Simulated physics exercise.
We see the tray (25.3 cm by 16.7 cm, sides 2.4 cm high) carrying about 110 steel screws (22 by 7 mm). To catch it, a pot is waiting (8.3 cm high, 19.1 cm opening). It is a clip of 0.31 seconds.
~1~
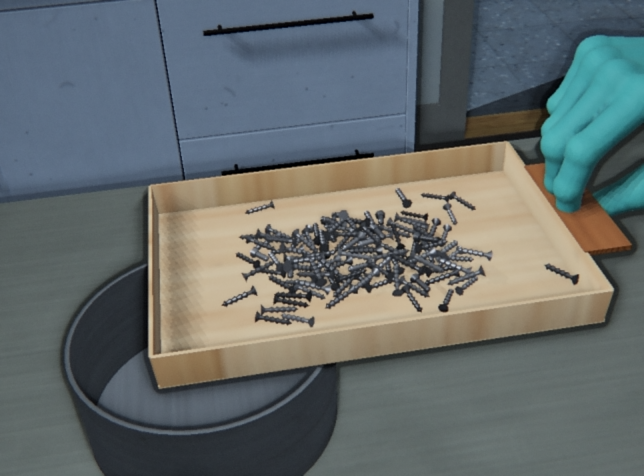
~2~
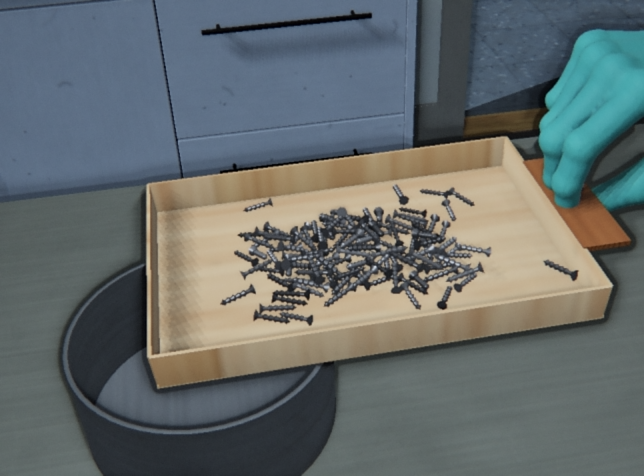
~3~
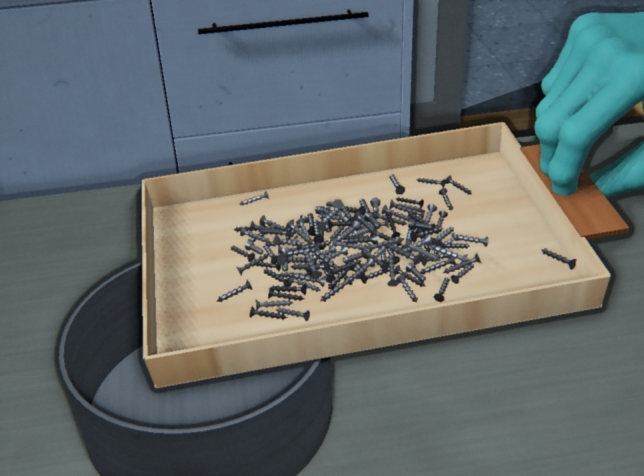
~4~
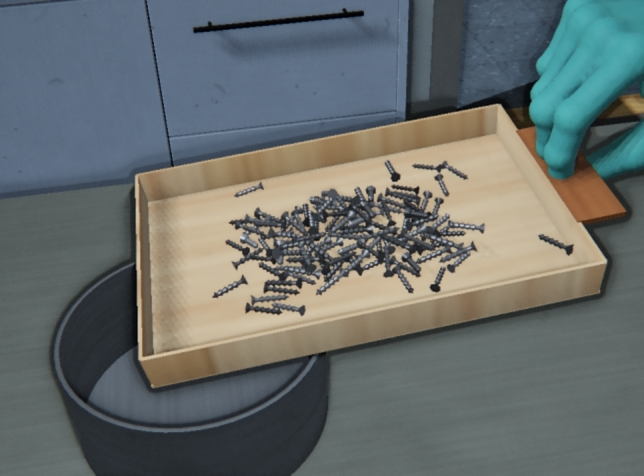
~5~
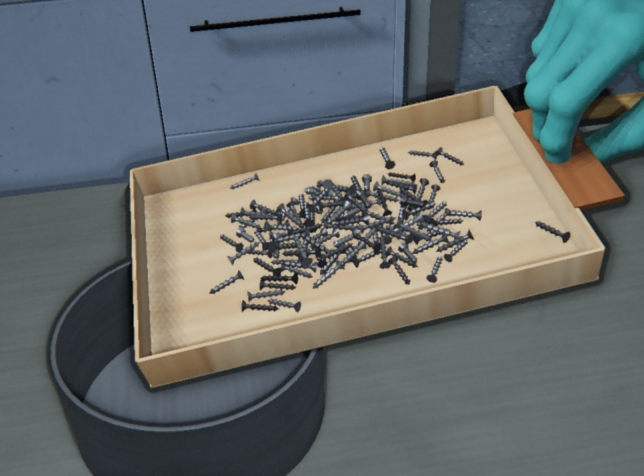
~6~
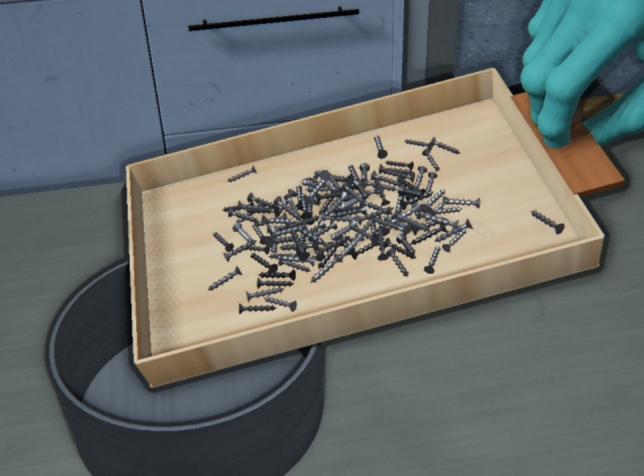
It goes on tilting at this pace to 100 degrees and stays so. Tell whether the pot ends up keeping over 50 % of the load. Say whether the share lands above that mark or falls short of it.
The share falls short of the mark.
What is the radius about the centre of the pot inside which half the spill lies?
I'd say close to 16 cm.
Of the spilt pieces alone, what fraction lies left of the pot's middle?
Estimated share: 90 %.
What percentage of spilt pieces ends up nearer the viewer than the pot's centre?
Roughly 100 percent.
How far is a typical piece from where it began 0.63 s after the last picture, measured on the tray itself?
9 cm.
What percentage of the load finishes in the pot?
It comes to roughly 0 per cent.
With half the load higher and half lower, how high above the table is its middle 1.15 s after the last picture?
Median height: Approx. 20 cm.
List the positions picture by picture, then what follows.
In the first picture, tray at (389, 325); tilt 0 degrees; leading edge at (150, 260); middle of the load at (356, 256); pot at (201, 329).
In the second picture, tray at (387, 323); tilt 1 degrees; leading edge at (149, 259); middle of the load at (355, 253).
In the third picture, tray at (383, 319); tilt 3 degrees; leading edge at (144, 257); middle of the load at (359, 241).
In the fourth picture, tray at (378, 312); tilt 6 degrees; low side front left; leading edge at (138, 255); middle of the load at (354, 231).
In the fifth picture, tray at (374, 307); tilt 9 degrees; low side front left; leading edge at (134, 253); middle of the load at (350, 222).
In the sixth picture, tray at (371, 302); tilt 12 degrees; low side front left; leading edge at (131, 252); middle of the load at (348, 213); pot at (187, 325).
Then, 0.63 s after the last picture, tilt 41 degrees; tray 100 %; middle of all pieces on or above the table near (221, 284).
Then, 1.15 s after the last picture, tilt 66 degrees; tray 100 %; middle of all pieces on or above the table near (195, 292).
Then, 1.62 s after the last picture, tilt 88 degrees; tray 60 %, outside 15 %, in the air 25 %; middle of all pieces on or above the table near (155, 390).
Then, 2.08 s after the last picture, tilt 100 degrees; tray 5 %, outside 90 %, in the air 5 %.
In the end, outside 100 %.
